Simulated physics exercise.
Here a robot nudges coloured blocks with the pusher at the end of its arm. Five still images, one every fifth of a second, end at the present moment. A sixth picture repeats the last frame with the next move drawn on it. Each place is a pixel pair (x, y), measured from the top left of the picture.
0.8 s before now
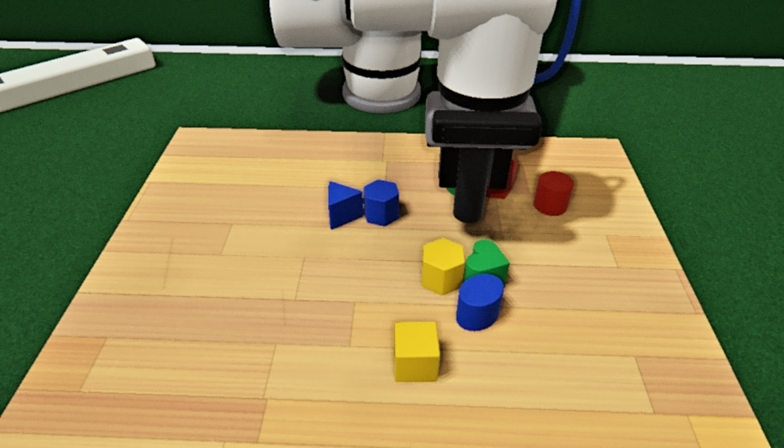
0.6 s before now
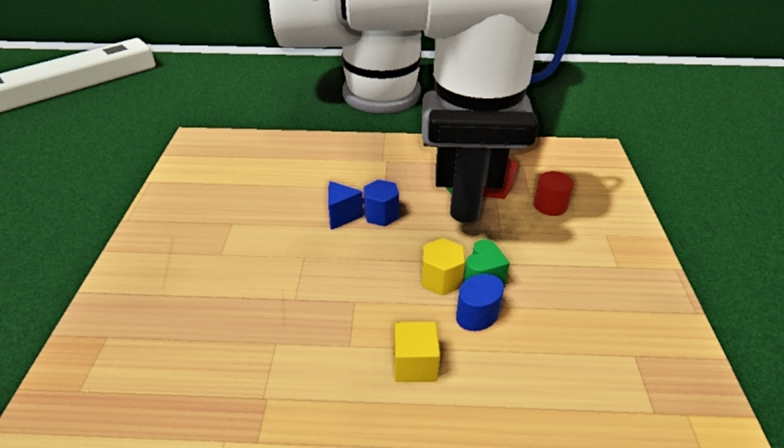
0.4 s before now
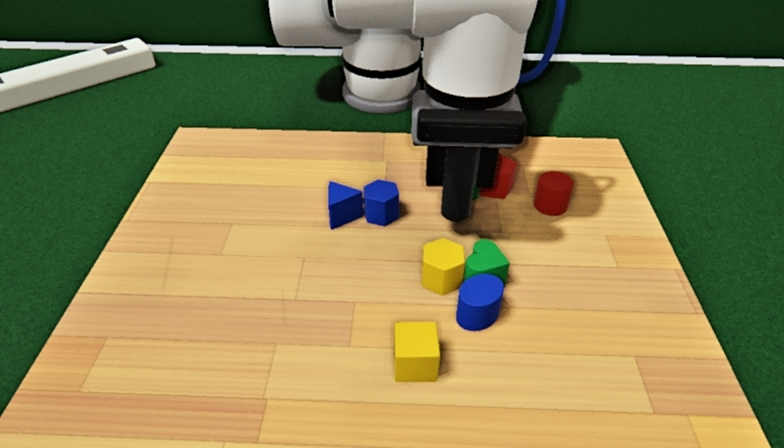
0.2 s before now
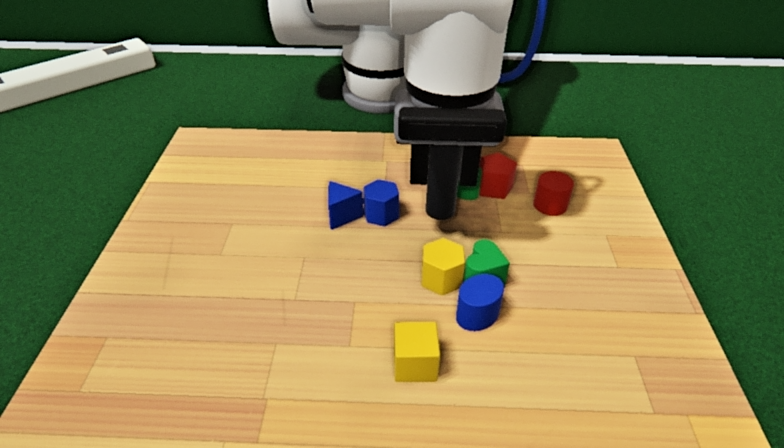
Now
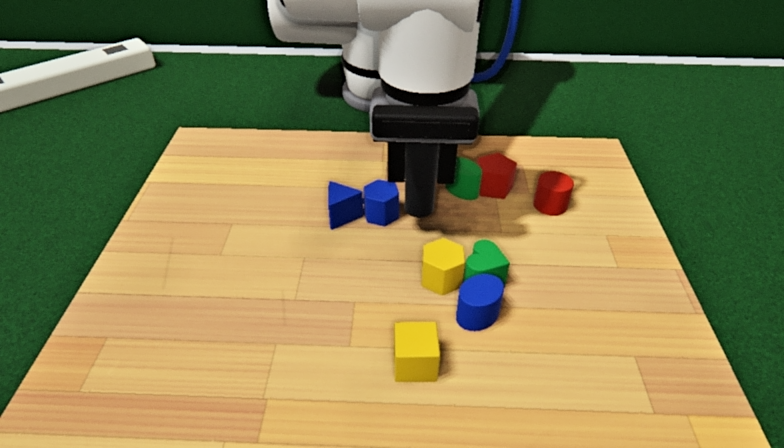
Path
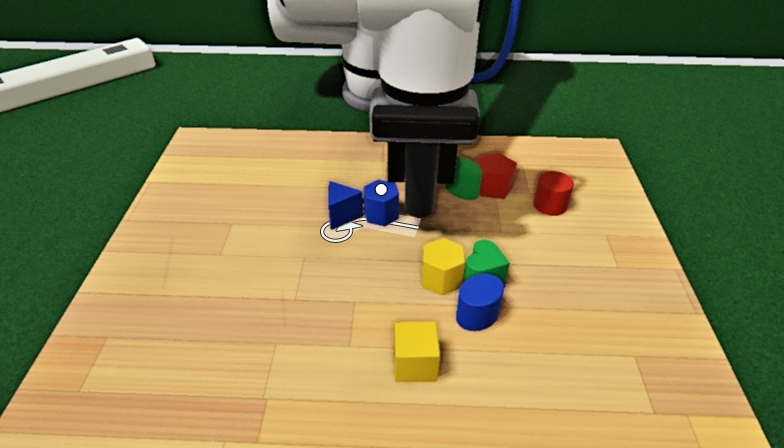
On a wooden board set on a green surface, a robot arm holds its black pusher among scattered red, green, yellow and blue blocks, then moves it left toward a blue hexagonal block, while the blocks stay still.
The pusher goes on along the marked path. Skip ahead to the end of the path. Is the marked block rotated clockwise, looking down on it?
I'd say yes.
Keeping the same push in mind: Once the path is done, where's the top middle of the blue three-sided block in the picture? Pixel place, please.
Around (320, 187).
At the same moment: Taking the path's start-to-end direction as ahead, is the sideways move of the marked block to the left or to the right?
Off to the right side.
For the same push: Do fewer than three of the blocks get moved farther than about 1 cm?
Yes, I think so.
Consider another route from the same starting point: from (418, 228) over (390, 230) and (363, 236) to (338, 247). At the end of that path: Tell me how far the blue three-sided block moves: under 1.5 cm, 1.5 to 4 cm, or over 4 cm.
Under 1.5 cm.
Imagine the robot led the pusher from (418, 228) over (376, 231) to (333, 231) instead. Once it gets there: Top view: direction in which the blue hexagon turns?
Looking down on the board, it turns clockwise.
Path on the board, from (418, 228) over (389, 222) and (360, 219) to (337, 231); the dot is on the blue hexagon.
On the path given first. Halfway along, pusher at (374, 201); blue three-sided block at (328, 187), turned 55° anticlockwise; blue hexagon at (360, 178), turned 25° clockwise.
At the end, pusher at (335, 212); blue three-sided block at (320, 187), turned 35° anticlockwise; blue hexagon at (357, 176), turned 30° clockwise; yellow hexagon in place.
